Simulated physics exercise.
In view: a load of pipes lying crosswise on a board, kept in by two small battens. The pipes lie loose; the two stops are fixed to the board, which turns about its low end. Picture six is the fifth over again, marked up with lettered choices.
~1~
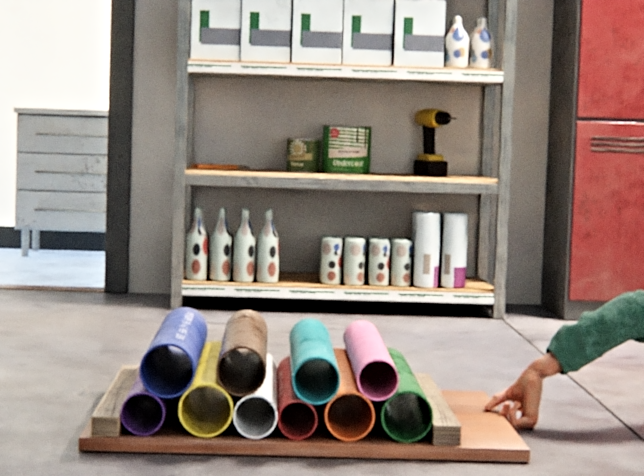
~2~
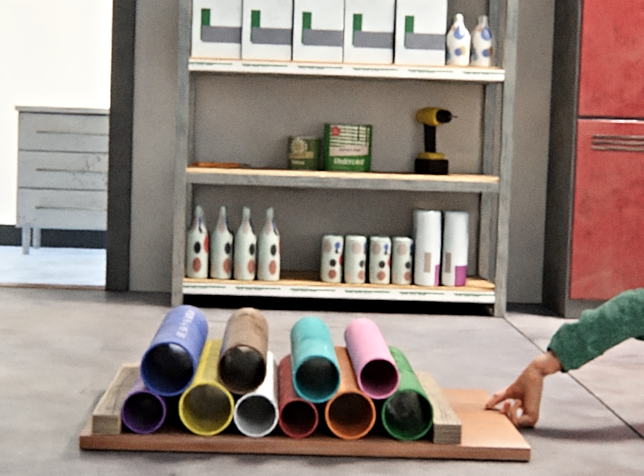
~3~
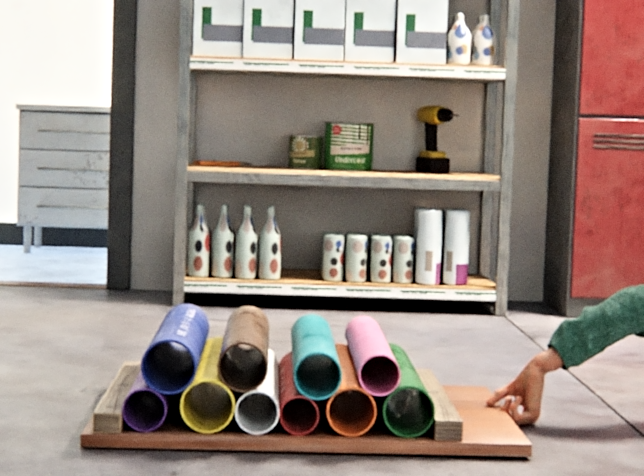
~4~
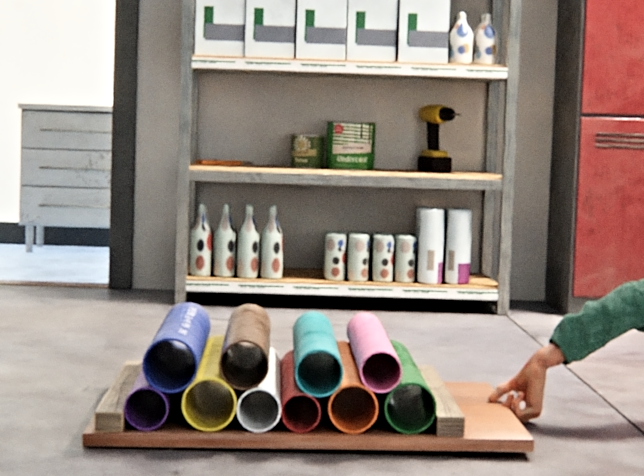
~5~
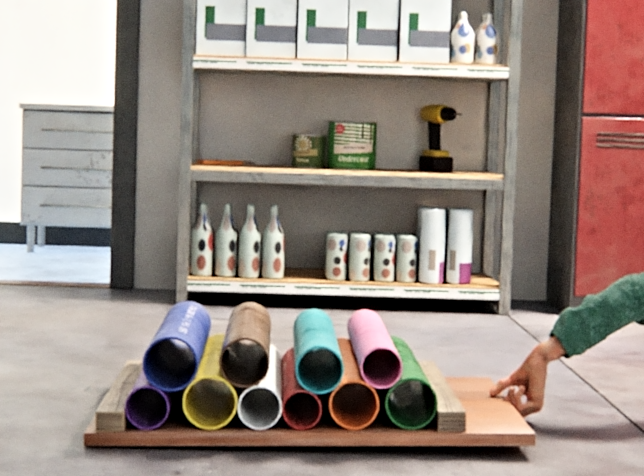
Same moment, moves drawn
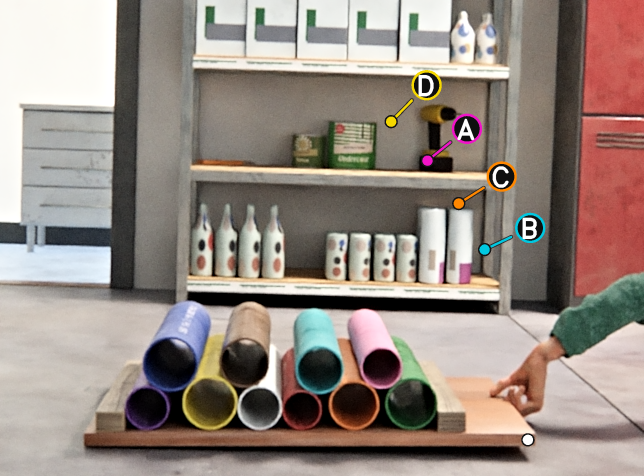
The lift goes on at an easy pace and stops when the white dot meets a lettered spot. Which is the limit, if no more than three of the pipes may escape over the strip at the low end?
At most to B.
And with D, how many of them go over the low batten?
It comes to four.
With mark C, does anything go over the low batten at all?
Yes.
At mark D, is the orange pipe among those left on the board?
Yes, with D.
On the marked copy, A at (427, 161); B at (485, 250); C at (459, 203); D at (391, 122); the white dot at (528, 440).
Following B. Soon after the start, board at 16°.
Later, board at 27°.
In the end, board at 27°, one over the low batten (blue).
As for the rest, A four over the low batten (brown, turquoise, blue, pink); C four over the low batten (brown, turquoise, blue, pink); D four over the low batten (brown, turquoise, blue, pink).
